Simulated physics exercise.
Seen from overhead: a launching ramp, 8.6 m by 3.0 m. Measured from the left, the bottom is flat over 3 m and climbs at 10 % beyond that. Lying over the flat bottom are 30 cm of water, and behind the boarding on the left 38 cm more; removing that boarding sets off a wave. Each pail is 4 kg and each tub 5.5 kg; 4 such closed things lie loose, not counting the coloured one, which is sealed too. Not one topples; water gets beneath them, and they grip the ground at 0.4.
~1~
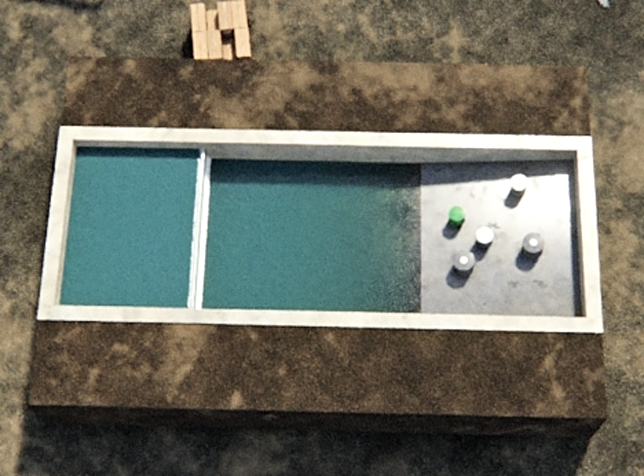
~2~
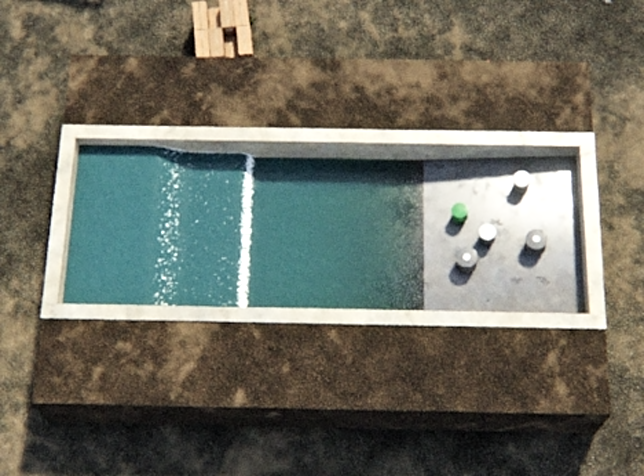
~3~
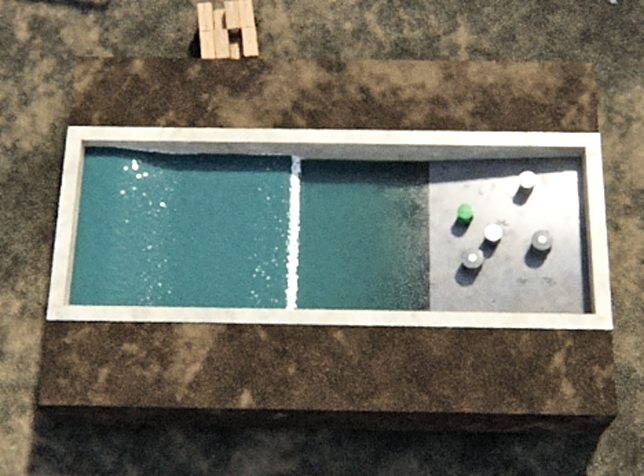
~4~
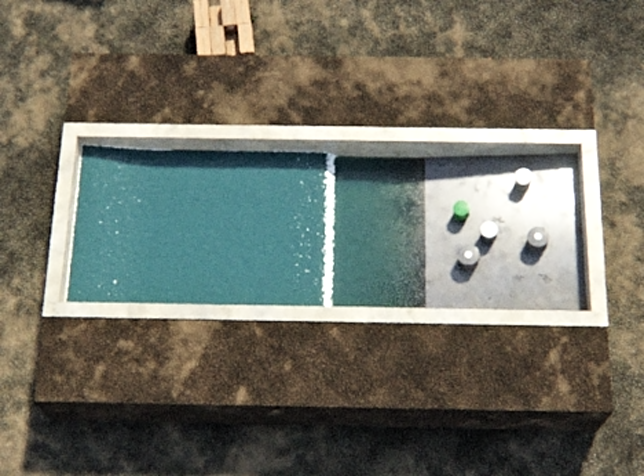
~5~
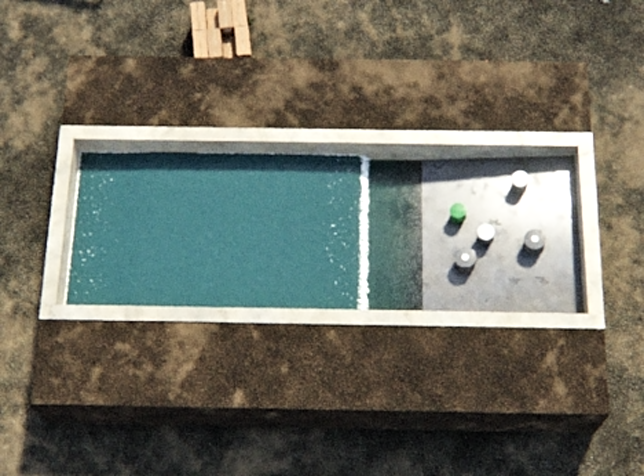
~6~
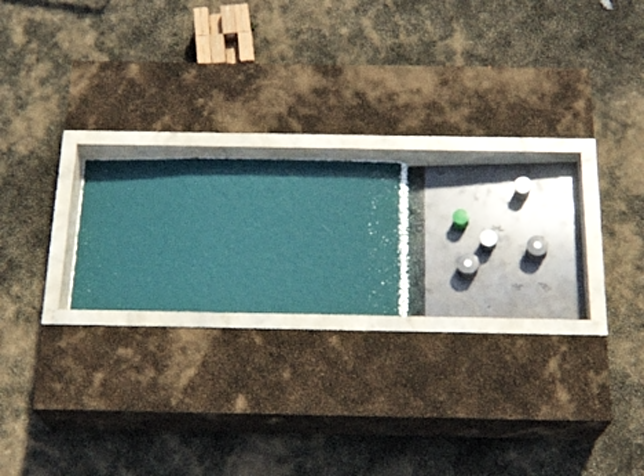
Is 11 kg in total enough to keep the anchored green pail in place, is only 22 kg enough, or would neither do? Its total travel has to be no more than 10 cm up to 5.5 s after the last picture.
I expect no poundage given will serve.
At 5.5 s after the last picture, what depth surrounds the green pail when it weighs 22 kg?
Close to 8 cm deep.
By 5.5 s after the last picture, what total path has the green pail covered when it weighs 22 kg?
I'd say close to 140 cm in total.
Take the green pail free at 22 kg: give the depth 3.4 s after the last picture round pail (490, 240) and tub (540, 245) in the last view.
I'd estimate 15 cm for the first and 20 cm for the second.
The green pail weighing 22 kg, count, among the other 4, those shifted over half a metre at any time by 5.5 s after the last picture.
The answer here is 4.
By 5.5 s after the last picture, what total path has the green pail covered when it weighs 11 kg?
I'd say roughly 400 centimetres in all.
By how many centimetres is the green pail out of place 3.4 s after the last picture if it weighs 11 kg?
Shift: About 50 cm.
Then, 0.6 s after the last picture the green pail would be 6 cm from its start with 11 kg and 0 cm from its start with 22 kg; 9 cm of water round it then.
Then, 1.6 s after the last picture the green pail would be 75 cm from its start with 11 kg and 12 cm from its start with 22 kg; 14 cm of water round it then.
Then, 3.4 s after the last picture the green pail would be 53 cm from its start with 11 kg and 2 cm from its start with 22 kg; 19 cm of water round it then.
Then, 5.5 s after the last picture the green pail would be 184 cm from its start with 11 kg and 113 cm from its start with 22 kg; 8 cm of water round it then.
